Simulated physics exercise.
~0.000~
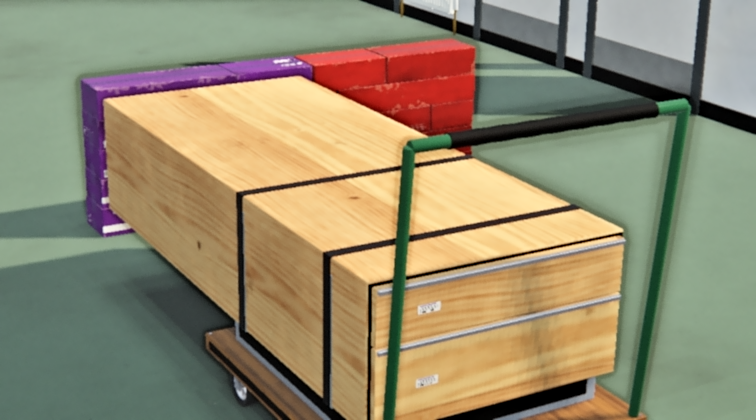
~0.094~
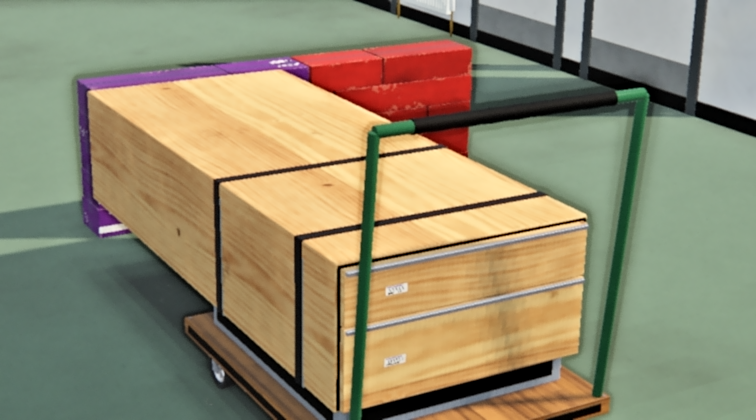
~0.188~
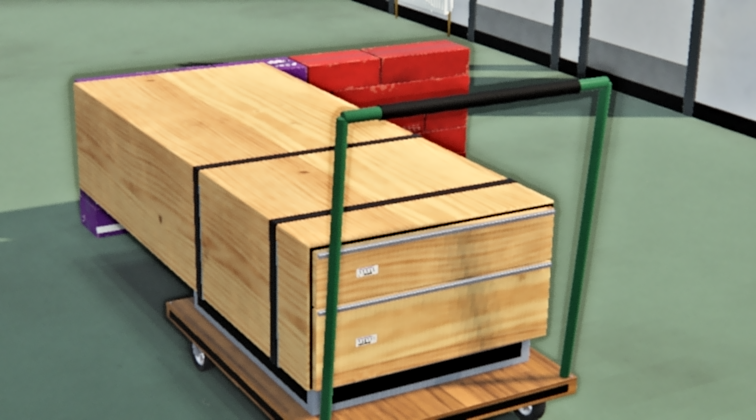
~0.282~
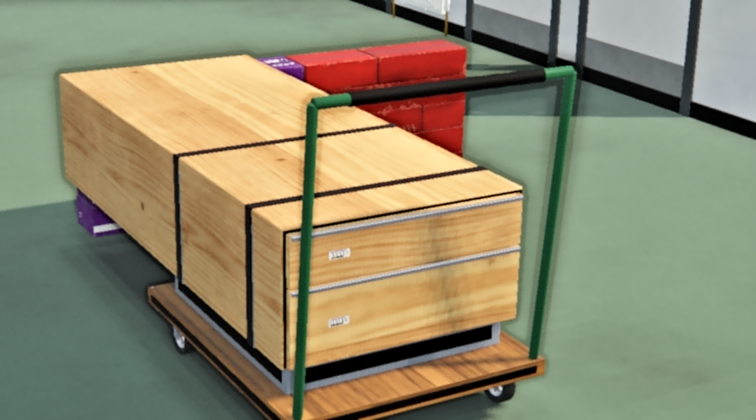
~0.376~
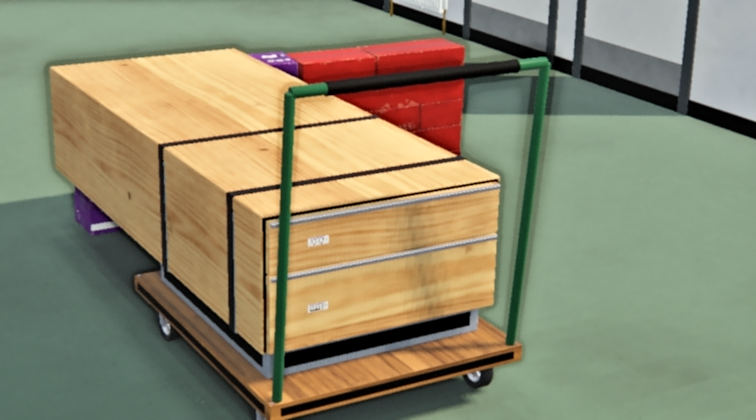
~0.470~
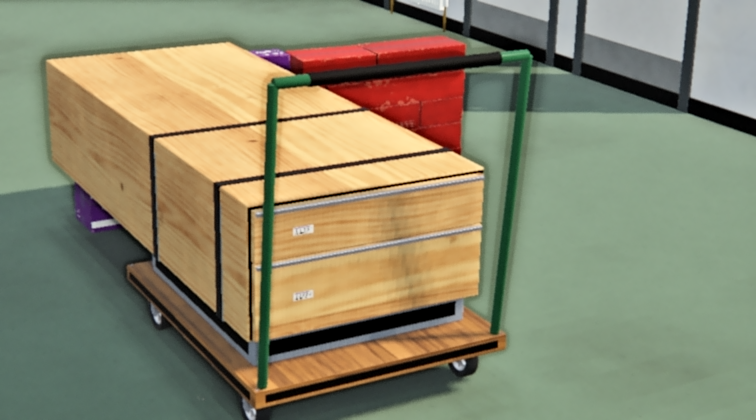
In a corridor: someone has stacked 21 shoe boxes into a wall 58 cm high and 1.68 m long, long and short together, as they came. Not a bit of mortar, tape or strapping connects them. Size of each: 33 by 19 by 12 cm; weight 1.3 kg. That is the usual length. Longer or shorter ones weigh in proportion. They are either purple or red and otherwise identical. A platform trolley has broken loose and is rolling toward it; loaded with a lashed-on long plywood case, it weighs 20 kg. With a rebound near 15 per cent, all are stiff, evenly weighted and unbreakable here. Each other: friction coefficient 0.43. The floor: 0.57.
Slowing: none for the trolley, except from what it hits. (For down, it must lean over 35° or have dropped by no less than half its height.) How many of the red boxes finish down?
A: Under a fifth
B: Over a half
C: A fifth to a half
Under a fifth.
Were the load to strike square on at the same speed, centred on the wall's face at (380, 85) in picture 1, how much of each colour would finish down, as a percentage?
Result - purple: 30 %; red: 60 %.
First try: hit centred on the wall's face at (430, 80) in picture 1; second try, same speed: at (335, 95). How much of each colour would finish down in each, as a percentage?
You'd get purple at 30 followed by 50, and red at 60 followed by 50 percent.
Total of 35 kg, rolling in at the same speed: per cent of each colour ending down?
Result: Purple 60, red 0 %.
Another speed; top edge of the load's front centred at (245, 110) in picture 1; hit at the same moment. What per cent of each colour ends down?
You'd end up with purple at 60 per cent down and red at 0 per cent.
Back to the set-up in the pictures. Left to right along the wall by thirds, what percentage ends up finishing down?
Per cent by third - left: 70; middle: 20; right: 0.
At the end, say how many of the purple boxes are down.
Colour purple - count down 6.
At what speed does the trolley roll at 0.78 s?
Speed: Close to 0.5 m/s.
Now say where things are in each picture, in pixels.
In the first frame (each place is the centre of the face we see best), load (111, 137) 43 cm short of the wall; top red box (351, 75); top purple box (159, 77); all as stacked.
The second frame shows load (94, 128) 30 cm short of the wall; top red box (347, 76).
The third frame shows load (80, 119) 17 cm short of the wall; top red box (345, 76).
The fourth frame shows load (66, 110) 41 mm short of the wall; top red box (342, 76).
The fifth frame shows load (56, 102) 53 mm into the wall's line; top red box (340, 74); 6 have shifted.
The sixth frame shows load (52, 94) 12 cm into the wall's line; top red box (340, 72); 6 have shifted.
By 0.53 s, load 16 cm past the wall's line, still rolling; none of the 11 red boxes down (0 of 21 in all colours); top red box unmoved; top purple box tilted 12°.
By 0.64 s, load 22 cm past the wall's line, still rolling; none of the 11 red boxes down (6 of 21 in all colours); top red box unmoved; top purple box tilted 36°, 10 cm lower.
By 0.78 s, load 29 cm past the wall's line, still rolling; none of the 11 red boxes down (6 of 21 in all colours); top red box unmoved; top purple box tilted 73°, 36 cm lower.
By 1.04 s, load 41 cm past the wall's line, still rolling; none of the 11 red boxes down (6 of 21 in all colours); top red box unmoved; top purple box upside down.
When it is over (1.6 s), load 63 cm past the wall's line, still rolling; none of the 11 red boxes down (6 of 21 in all colours); top red box unmoved; top purple box upside down. That is 0 per cent. In pixels of the last frame, middles, top red box near (330, 66), top purple box near (97, 150).
